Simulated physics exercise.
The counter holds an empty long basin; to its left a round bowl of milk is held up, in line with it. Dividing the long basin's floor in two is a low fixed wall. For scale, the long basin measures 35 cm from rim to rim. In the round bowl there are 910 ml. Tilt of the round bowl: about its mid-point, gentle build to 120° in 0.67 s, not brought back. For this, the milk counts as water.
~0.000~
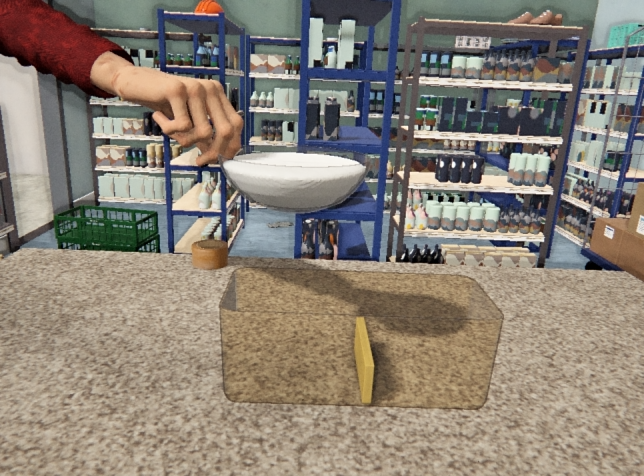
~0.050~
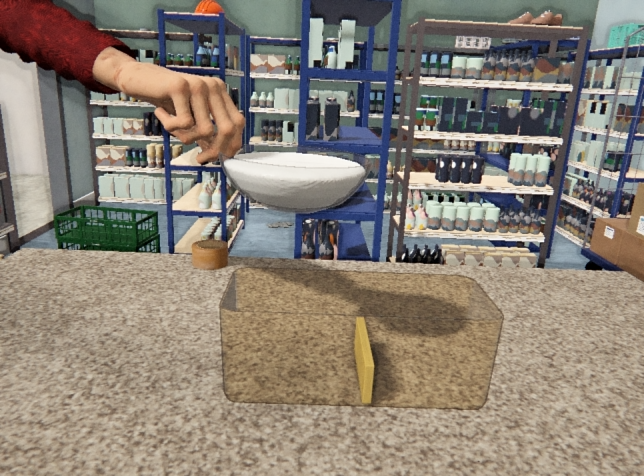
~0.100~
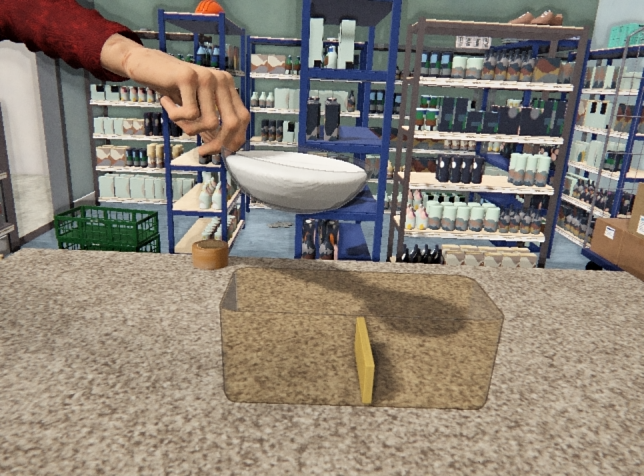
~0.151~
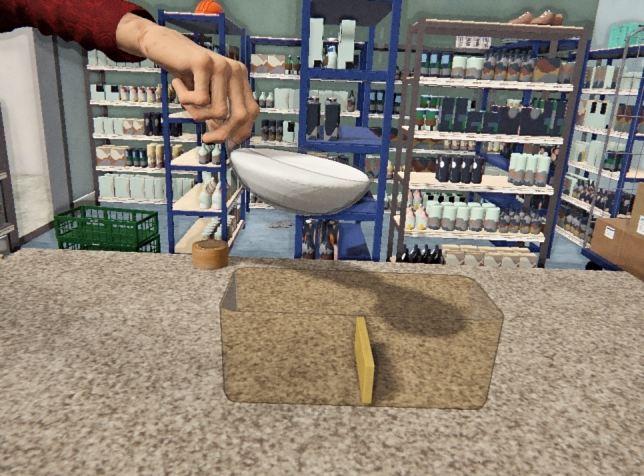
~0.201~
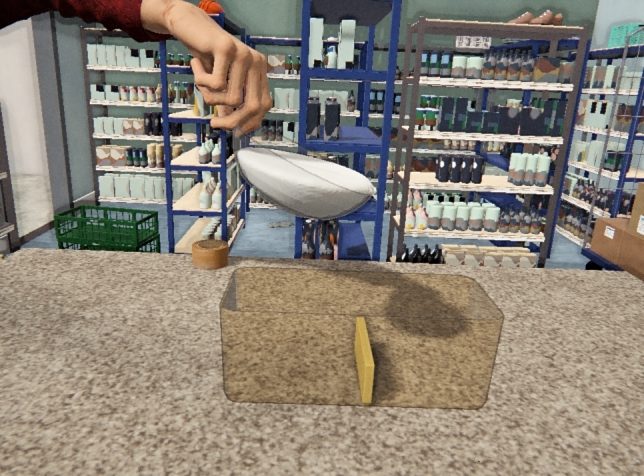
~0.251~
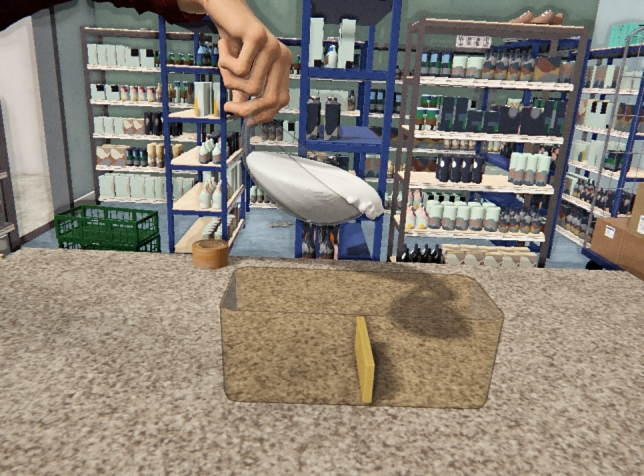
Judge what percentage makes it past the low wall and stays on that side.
Some 66 per cent makes it over and stays.
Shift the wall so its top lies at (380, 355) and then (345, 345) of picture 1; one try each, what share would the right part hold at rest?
I'd put it at about 45 per cent for the first and about 70 per cent for the second.
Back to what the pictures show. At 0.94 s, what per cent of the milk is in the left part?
The fraction is near 22 percent.
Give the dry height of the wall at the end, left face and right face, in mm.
Left about 48 mm, while the right is about 28 mm.
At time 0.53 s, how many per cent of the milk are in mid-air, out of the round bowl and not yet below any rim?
Some 12 per cent, I reckon.
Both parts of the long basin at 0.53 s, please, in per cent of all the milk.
Left roughly 12 per cent, right roughly 74.
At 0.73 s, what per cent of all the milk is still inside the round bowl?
0 %.
Then, 0.53 s in, the tilt is 107° and 0 per cent is still to pour, 12 is left of the wall and 74 right of it.
Then, 0.73 s in, the tilt is 120° and 0 per cent is still to pour, 17 is left of the wall and 57 right of it.
Then, 0.94 s in, the tilt is 120° and 0 per cent is still to pour, 21 is left of the wall and 70 right of it.
Then, 1.17 s in, the tilt is 120° and 0 per cent is still to pour, 25 is left of the wall and 66 right of it.
Finally, 26 per cent lies left of the wall, 66 right of it and 9 outside.
